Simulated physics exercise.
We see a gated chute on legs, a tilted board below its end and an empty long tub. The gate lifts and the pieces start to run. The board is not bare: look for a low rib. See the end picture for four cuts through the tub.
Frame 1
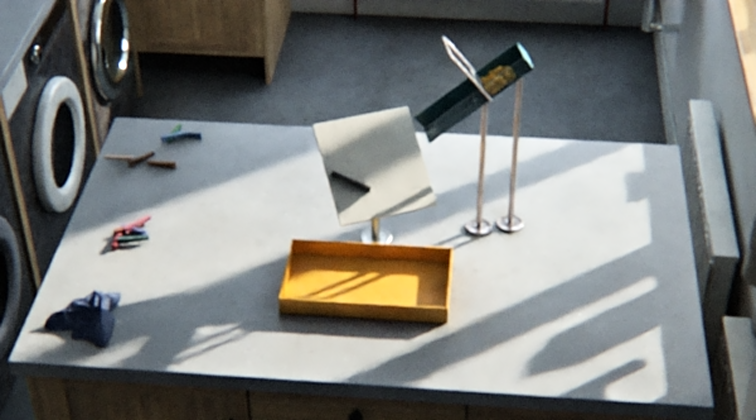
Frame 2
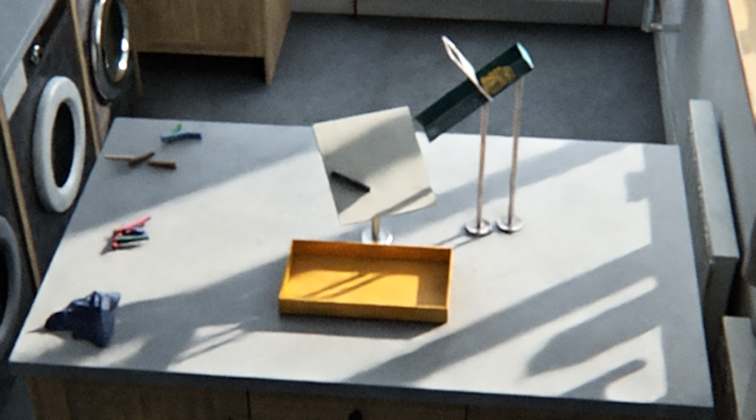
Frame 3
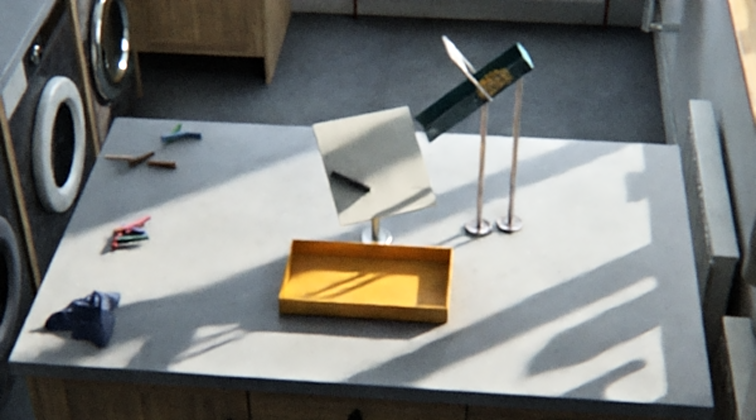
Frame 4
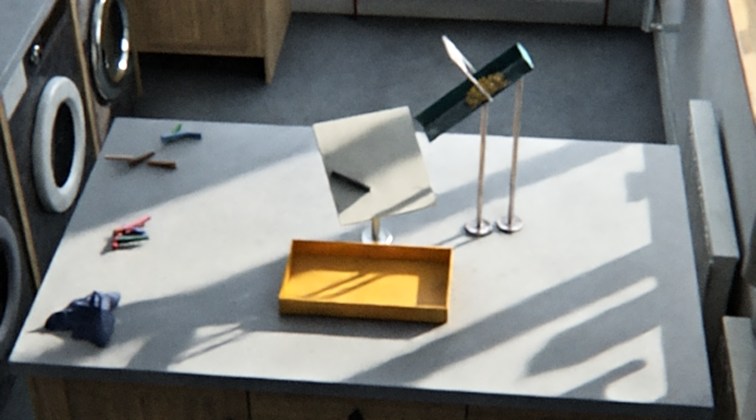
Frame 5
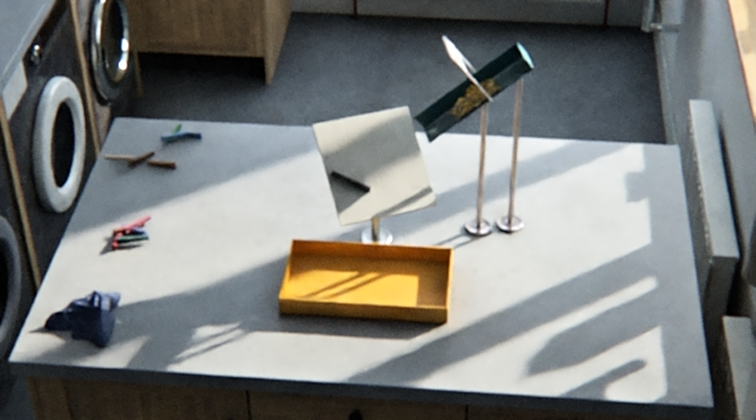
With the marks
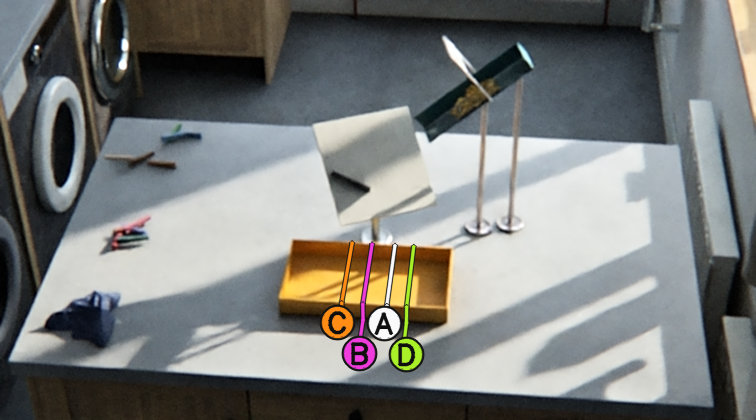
On a grey tabletop, a gate lifts and small golden pieces slide down a dark chute.
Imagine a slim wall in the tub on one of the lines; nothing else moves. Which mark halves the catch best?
Choose A.
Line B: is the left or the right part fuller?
The right side.
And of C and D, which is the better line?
Line D.
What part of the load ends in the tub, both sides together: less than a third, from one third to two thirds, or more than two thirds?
More than two thirds.
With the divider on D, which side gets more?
Left.
On the marked copy, line A crosses the front rim at (386, 304); line B crosses the front rim at (362, 303); line C crosses the front rim at (341, 302); line D crosses the front rim at (406, 305).
For line A, of what is caught, roughly half on the left of the divider, roughly half on the right.
For line B, of what is caught, about a tenth on the left of the divider, almost all on the right.
For line C, of what is caught, just a few on the left of the divider, almost all on the right.
For line D, of what is caught, the larger part on the left of the divider, about a tenth on the right.
